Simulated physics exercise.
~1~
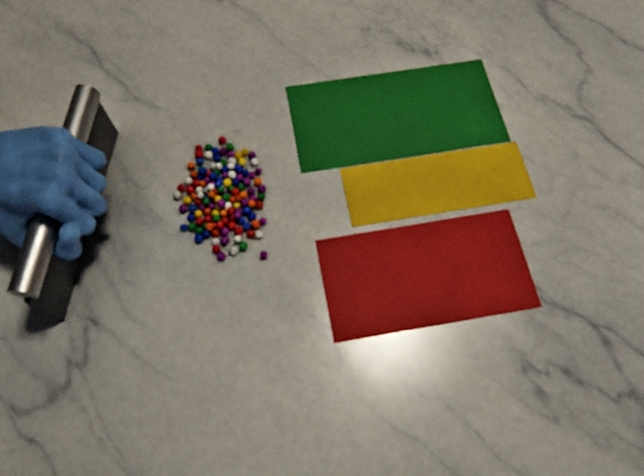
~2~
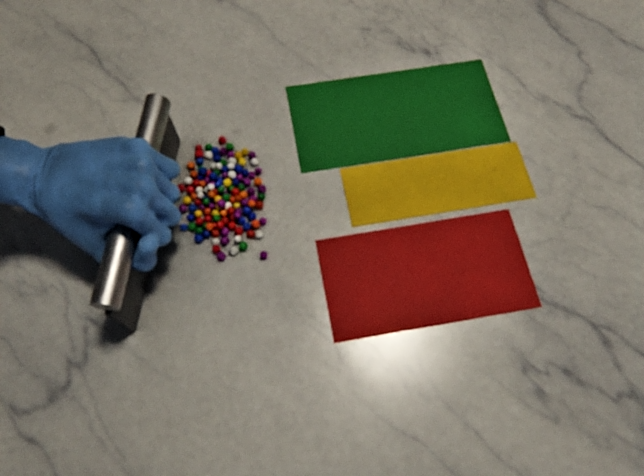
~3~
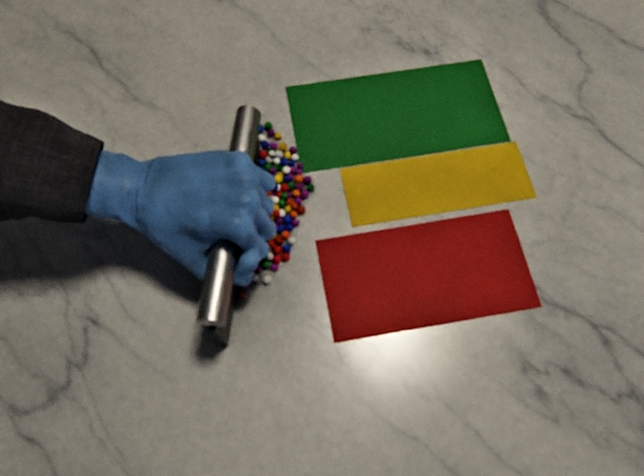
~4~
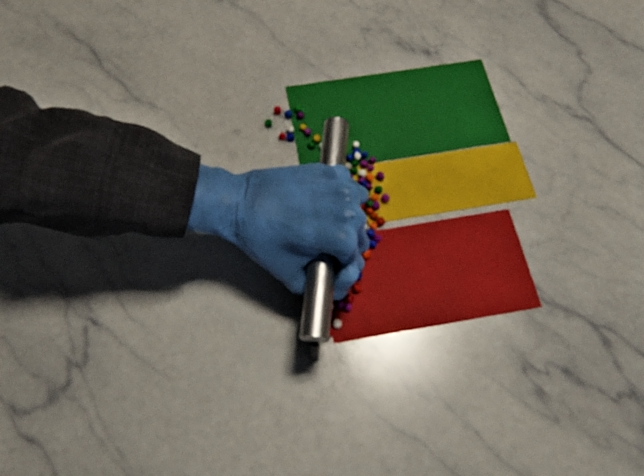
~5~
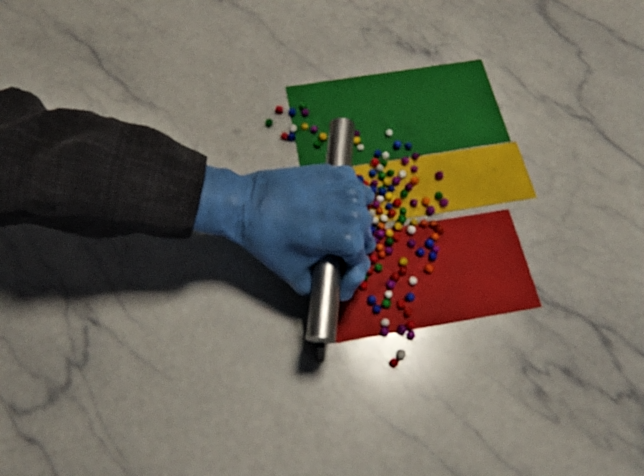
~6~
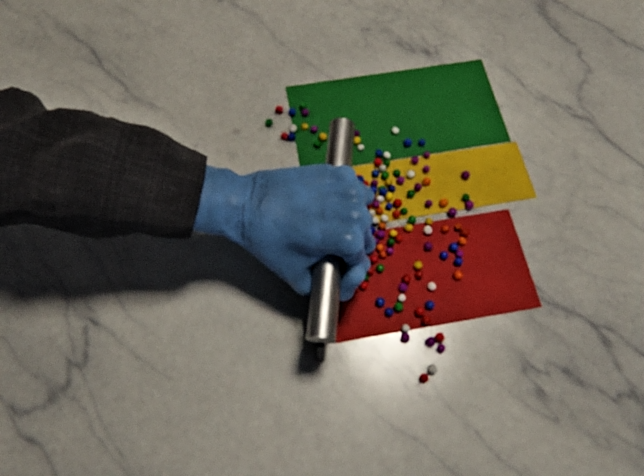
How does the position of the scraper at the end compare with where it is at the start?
At the start the scraper is at the far left, to the left of the bead pile and well away from the coloured sheets. By the end it is farther right, resting over the left part of the sheets.
